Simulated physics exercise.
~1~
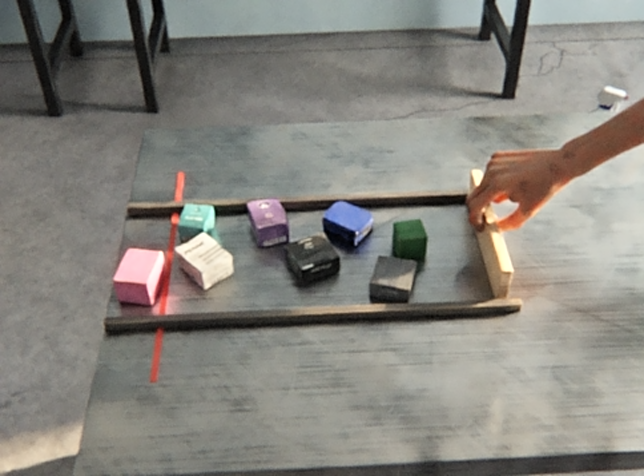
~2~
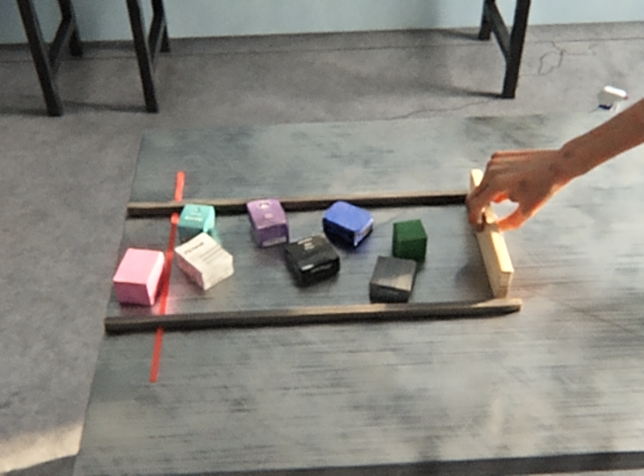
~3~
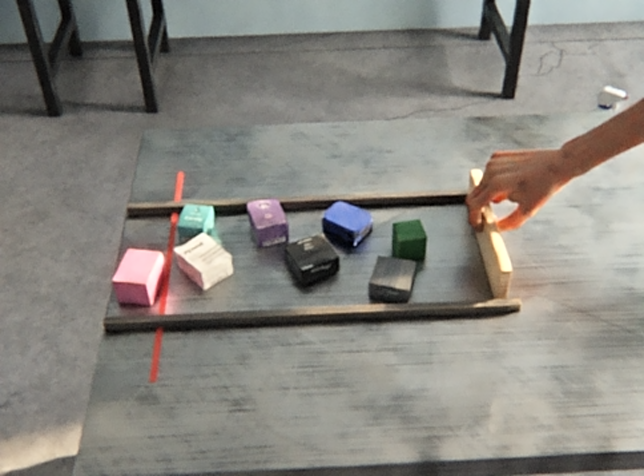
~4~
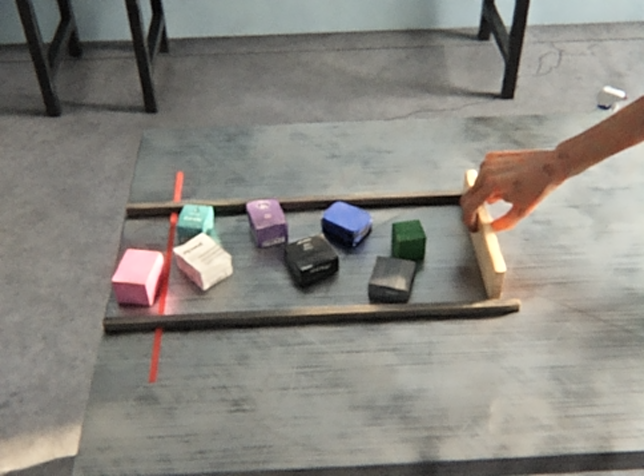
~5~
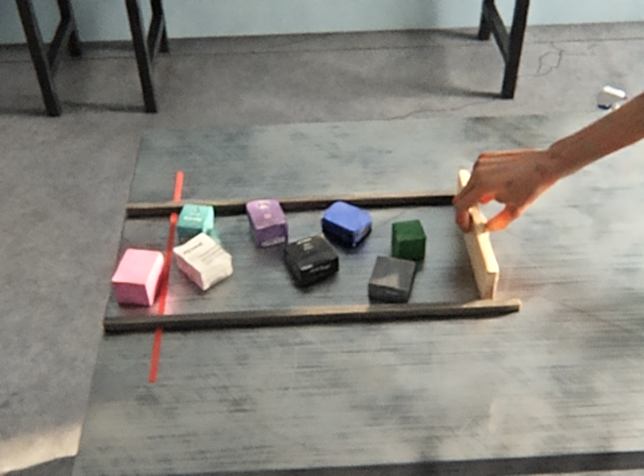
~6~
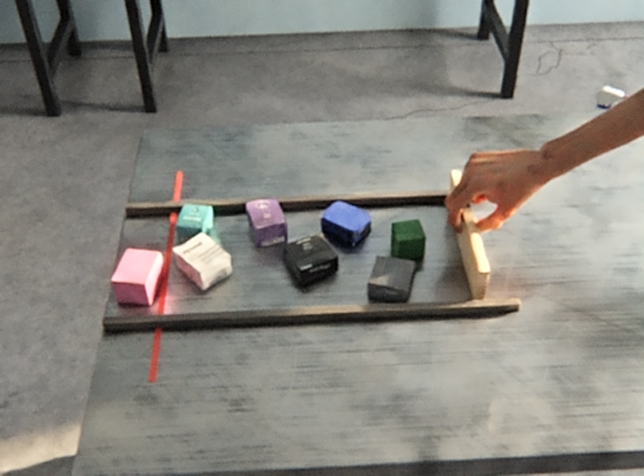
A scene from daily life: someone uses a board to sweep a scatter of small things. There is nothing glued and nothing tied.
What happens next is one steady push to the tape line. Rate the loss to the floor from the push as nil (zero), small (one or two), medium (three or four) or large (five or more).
The loss is medium.
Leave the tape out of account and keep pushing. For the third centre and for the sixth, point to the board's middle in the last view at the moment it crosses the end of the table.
At (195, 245) for the third, at (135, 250) for the sixth.
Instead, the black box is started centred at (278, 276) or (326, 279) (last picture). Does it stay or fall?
In order, the object stays where it is, then stays where it is.
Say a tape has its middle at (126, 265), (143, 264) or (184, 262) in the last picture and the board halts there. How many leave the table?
Floor tally per try: 8 / 5 / 3.
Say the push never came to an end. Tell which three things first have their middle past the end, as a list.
Earliest first: The pink block, then the white box, and then the turquoise box.
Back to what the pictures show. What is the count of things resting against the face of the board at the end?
3 of them.
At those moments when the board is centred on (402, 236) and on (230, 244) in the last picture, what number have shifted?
So far 2, and 8 at the second.
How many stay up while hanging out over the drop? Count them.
That would be 2.
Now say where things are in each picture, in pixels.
The first frame shows pink block (140, 277); turquoise box (196, 224); white box (204, 261); board (488, 233); tape (169, 263).
The second frame shows turquoise box (196, 224); purple box (268, 222).
The third frame shows white box (204, 261); blue case (348, 224).
The fourth frame shows pink block (139, 277); board (482, 233).
The fifth frame shows turquoise box (195, 224); green block (409, 240).
The sixth frame shows pink block (139, 277); turquoise box (195, 224); white box (203, 261); board (467, 234); tape (167, 263).
Soon after, none off yet; pink block at rest near (139, 277); turquoise box at rest near (195, 224); white box at rest near (203, 261).
Then, none off yet; pink block moving near (129, 279); turquoise box moved a little near (182, 225); white box moved about its own width near (168, 263).
At rest, the number that fall off is three or four; fallen, white box, turquoise box and pink block.
